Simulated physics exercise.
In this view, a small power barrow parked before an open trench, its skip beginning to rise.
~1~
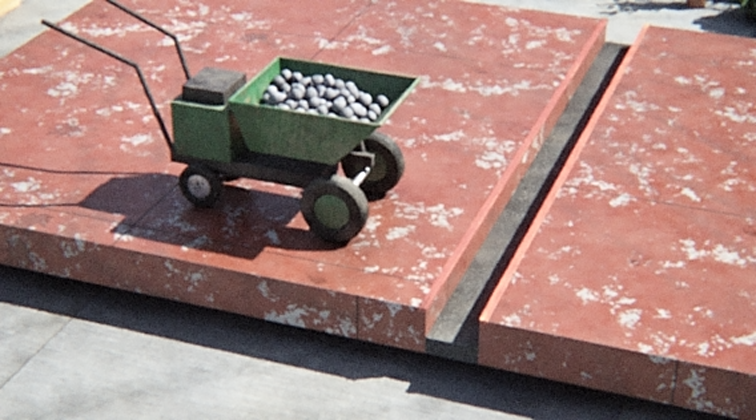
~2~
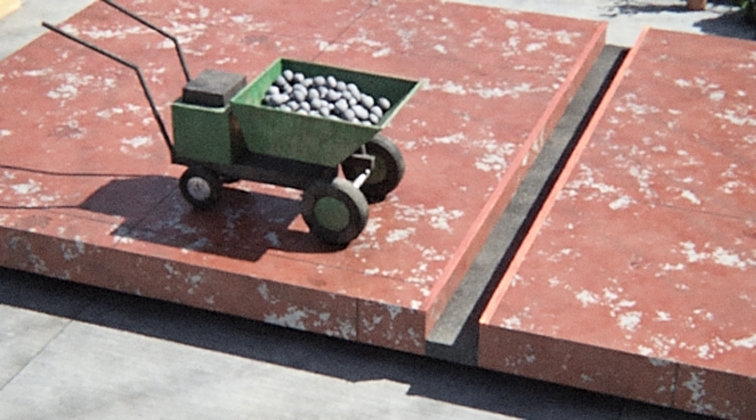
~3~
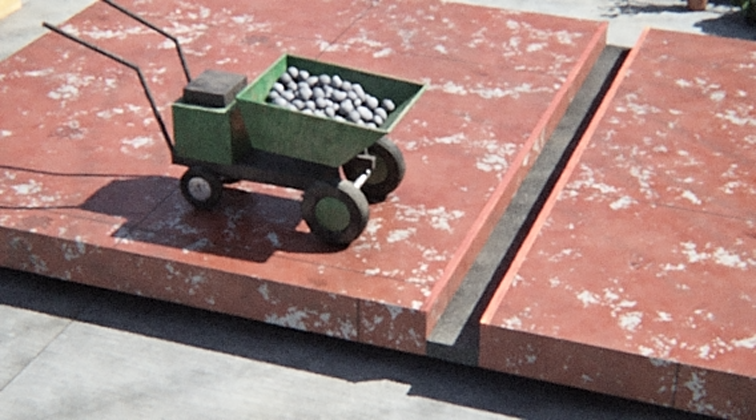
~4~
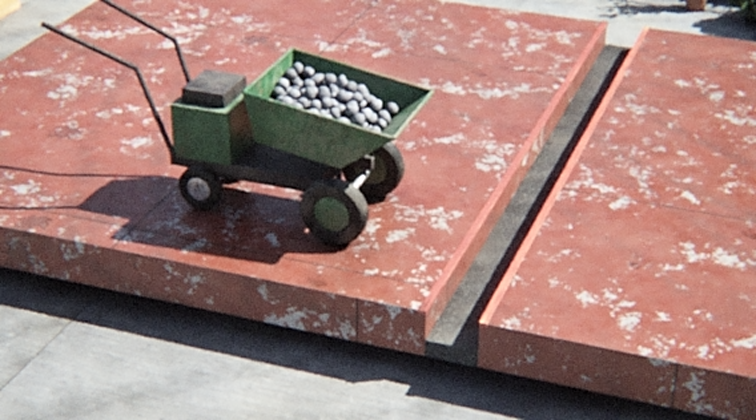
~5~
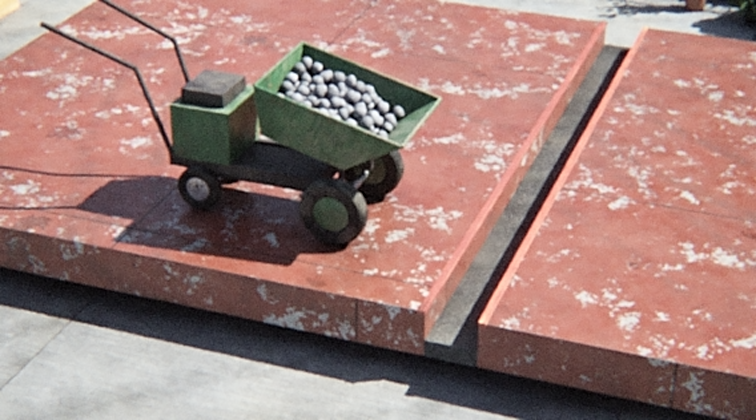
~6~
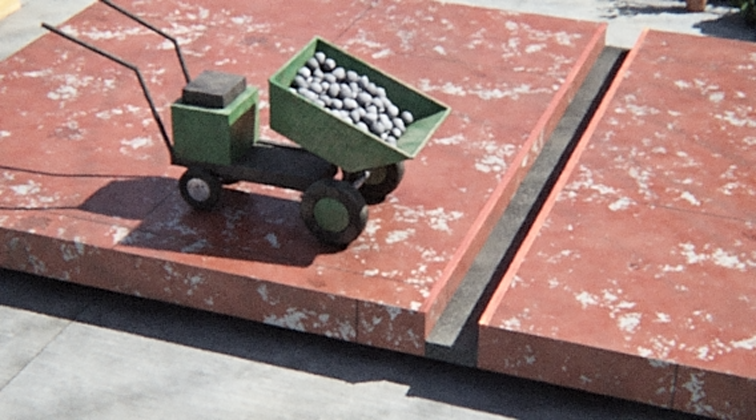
On a worn red platform beside a narrow trench, a green power barrow standing still, its cobble-filled skip tilting gradually to the right.
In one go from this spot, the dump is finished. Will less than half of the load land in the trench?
No, most of it does.
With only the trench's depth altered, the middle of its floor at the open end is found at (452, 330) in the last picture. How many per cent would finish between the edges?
Close to 60 per cent.
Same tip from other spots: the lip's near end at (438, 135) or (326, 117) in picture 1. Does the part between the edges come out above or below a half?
For the first case I'd say a smaller fraction, and for the second case a smaller fraction.
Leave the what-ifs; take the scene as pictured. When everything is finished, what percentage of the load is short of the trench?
Share of load: Near 5 %.
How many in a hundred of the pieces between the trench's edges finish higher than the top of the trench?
Around 15 per cent.
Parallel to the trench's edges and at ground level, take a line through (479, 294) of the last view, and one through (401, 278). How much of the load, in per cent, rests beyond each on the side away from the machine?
Around 20 per cent for the first, around 80 per cent for the second.
Shortly afterwards, skip tipped steeply; the whole lot in the skip.
Next, skip tipped right over; near two thirds in the skip; a little short of the trench; near a quarter in or heaped over the trench; only a few falling.
Some moments later, skip tipped right over; near a quarter in the skip; a little short of the trench; near two thirds in or heaped over the trench; a little beyond it.
In the end, skip tipped right over; near a quarter in the skip; a little short of the trench; near two thirds in or heaped over the trench; a little beyond it.
